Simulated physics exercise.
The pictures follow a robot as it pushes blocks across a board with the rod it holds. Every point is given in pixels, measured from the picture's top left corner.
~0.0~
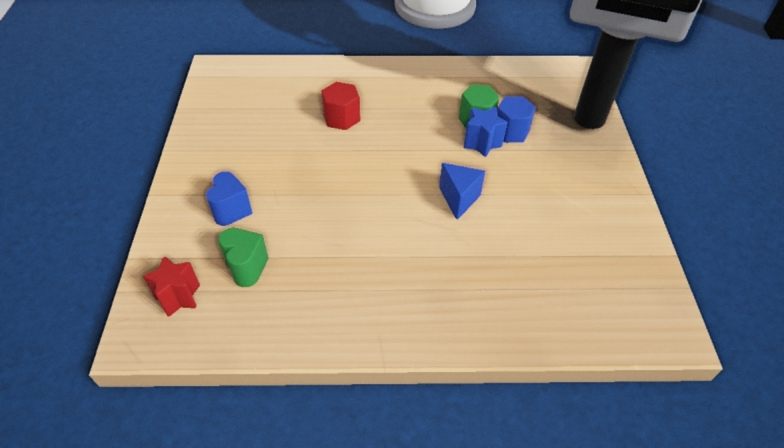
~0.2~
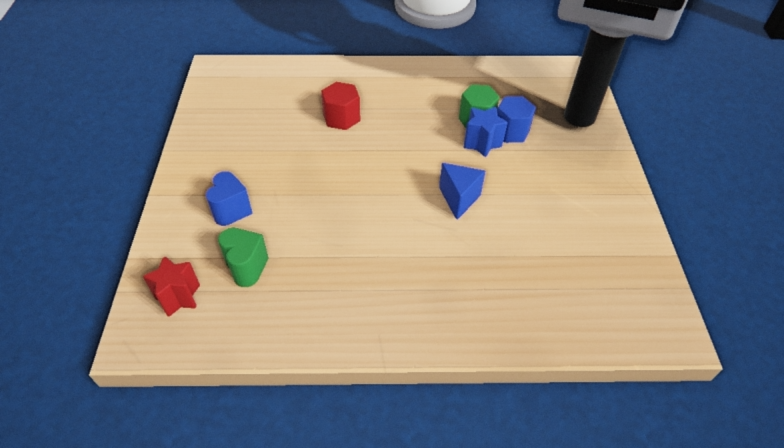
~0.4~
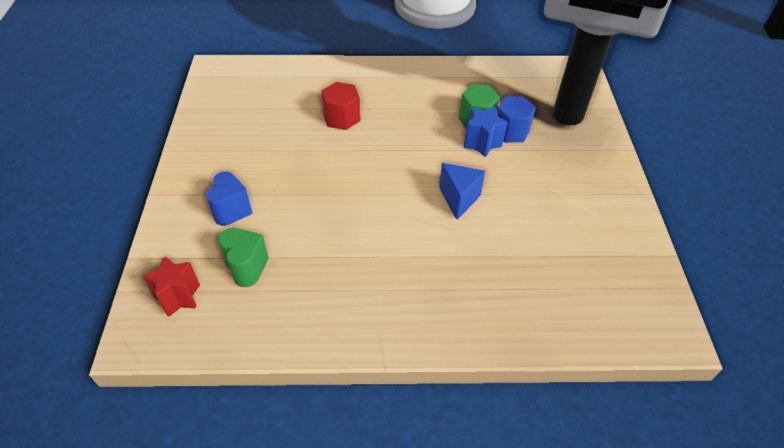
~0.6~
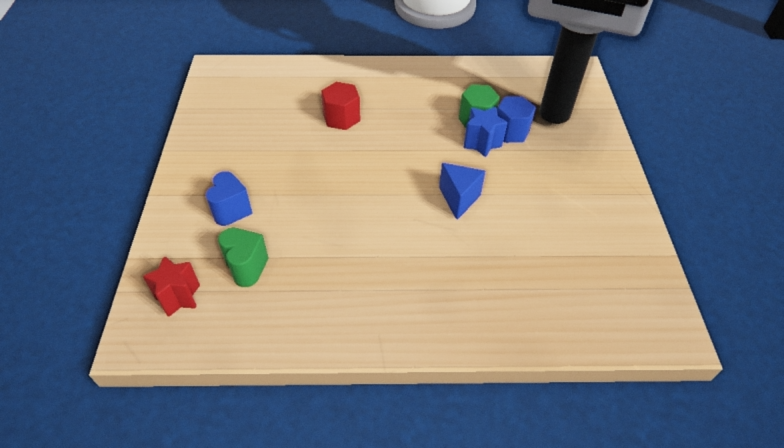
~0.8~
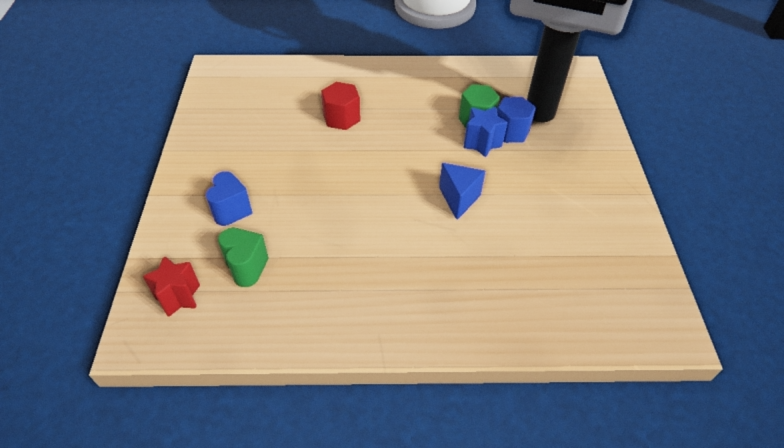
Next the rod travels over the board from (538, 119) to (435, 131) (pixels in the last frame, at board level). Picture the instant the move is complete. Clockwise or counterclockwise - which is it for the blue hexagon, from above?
Viewed from the top, it goes anticlockwise.
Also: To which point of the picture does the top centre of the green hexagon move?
Located at (424, 85).
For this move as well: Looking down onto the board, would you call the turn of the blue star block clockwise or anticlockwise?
Top view: Counterclockwise.
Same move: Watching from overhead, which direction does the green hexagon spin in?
Clockwise, from overhead.
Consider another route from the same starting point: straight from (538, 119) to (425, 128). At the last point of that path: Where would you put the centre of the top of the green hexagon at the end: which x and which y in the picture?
At roughly (414, 82).
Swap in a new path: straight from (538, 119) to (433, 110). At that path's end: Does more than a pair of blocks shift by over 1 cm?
In short: Yes.
What follows on the original path. One third of the way, rod at (505, 117); green hexagon at (472, 93), turned 20° clockwise; blue star block at (466, 129), turned 20° anticlockwise; blue hexagon at (489, 115), turned 20° anticlockwise.
Two thirds of the way, rod at (471, 121); green hexagon at (446, 89), turned 65° clockwise; blue star block at (446, 144), turned 45° anticlockwise; blue hexagon at (458, 123), turned 45° anticlockwise.
At the end, rod at (436, 125); green hexagon at (424, 85), turned 125° clockwise; blue star block at (433, 154), turned 75° anticlockwise; blue hexagon at (430, 130), turned 75° anticlockwise.
